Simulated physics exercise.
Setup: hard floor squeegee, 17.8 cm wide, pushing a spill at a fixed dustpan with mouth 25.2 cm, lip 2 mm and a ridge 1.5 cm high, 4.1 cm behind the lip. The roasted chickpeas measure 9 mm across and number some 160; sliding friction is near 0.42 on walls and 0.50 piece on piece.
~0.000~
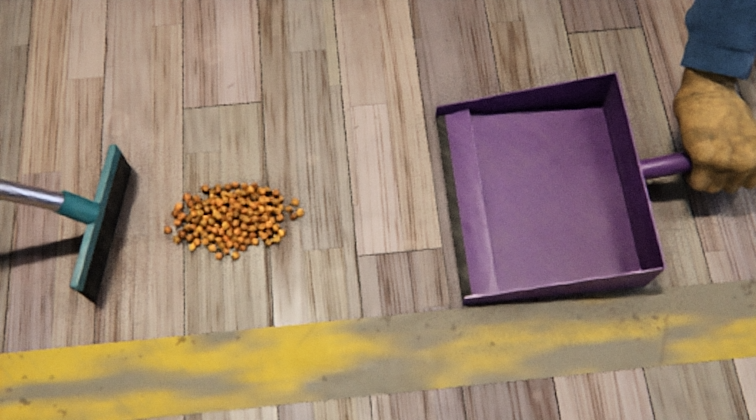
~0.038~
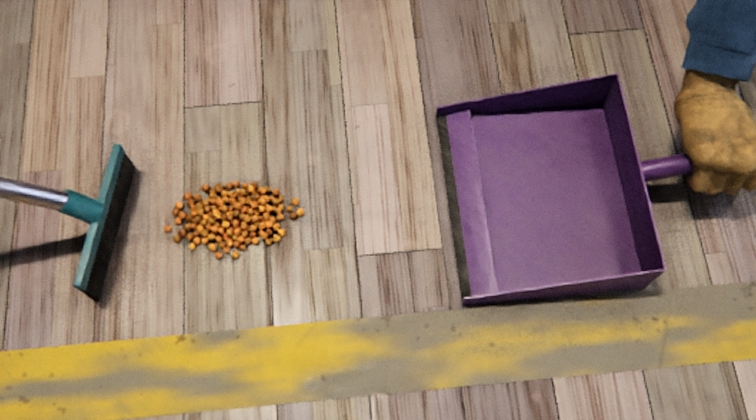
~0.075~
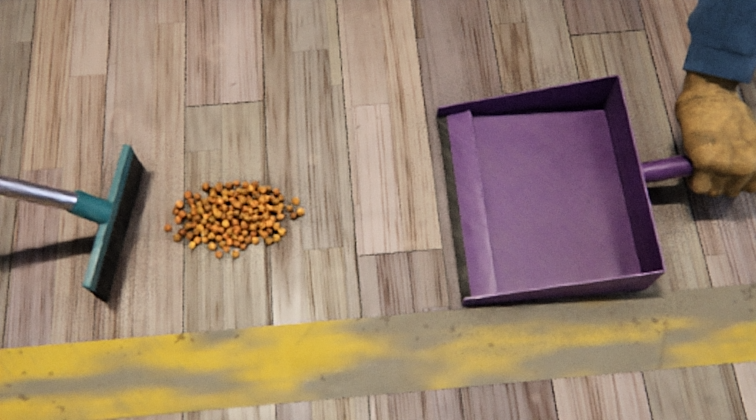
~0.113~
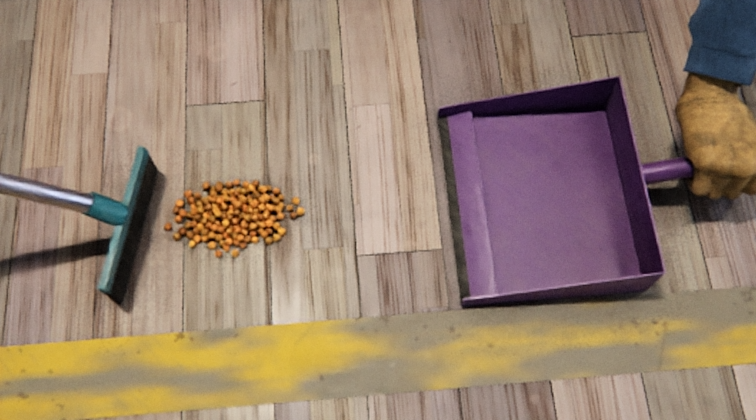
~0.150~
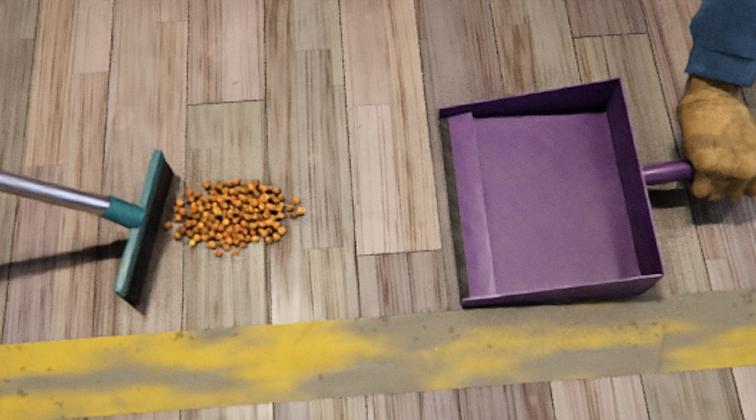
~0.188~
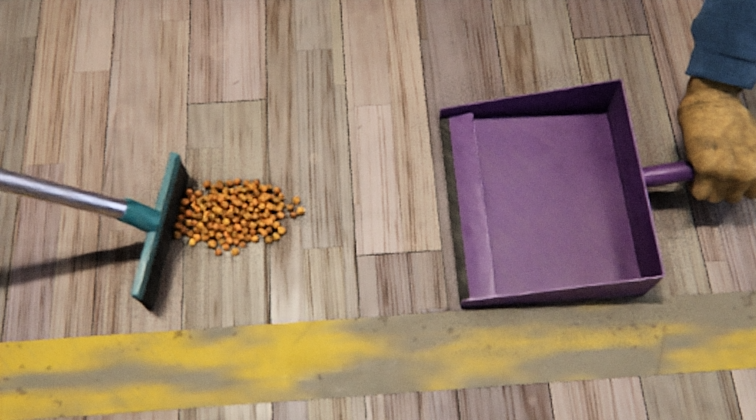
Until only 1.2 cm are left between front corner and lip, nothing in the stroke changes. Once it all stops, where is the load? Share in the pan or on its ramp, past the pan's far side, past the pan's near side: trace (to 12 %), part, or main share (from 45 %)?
Pan part, far side trace, near side part.
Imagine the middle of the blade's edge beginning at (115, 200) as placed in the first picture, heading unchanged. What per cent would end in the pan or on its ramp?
Some 20 per cent.
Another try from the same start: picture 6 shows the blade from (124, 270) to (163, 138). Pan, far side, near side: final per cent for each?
Final per cent - pan 15, far 0, near 0.
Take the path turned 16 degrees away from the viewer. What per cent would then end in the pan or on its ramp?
I'd put it at close to 20 percent.
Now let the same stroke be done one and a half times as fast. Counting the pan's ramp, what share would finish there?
I'd put it at close to 20 per cent.
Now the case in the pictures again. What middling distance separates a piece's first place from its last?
Near 28 cm.
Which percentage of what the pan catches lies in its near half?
Share: Approx. 100 %.
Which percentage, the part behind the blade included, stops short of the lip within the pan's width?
Roughly 60 percent.
After 0.49 s, middle of the blade 19 cm from the lip; 0 % over the lip, far side 0 %, near side 0 %.
After 0.69 s, middle of the blade 9 cm from the lip; 0 % over the lip, far side 0 %, near side 10 %.
Then, at 1.01 s, middle of the blade 3 cm from the lip; 20 % over the lip, far side 0 %, near side 20 %.
At rest (1.3 s), pan 20 %, far side 0 %, near side 20 %, in front of the lip or behind the blade 60 %.
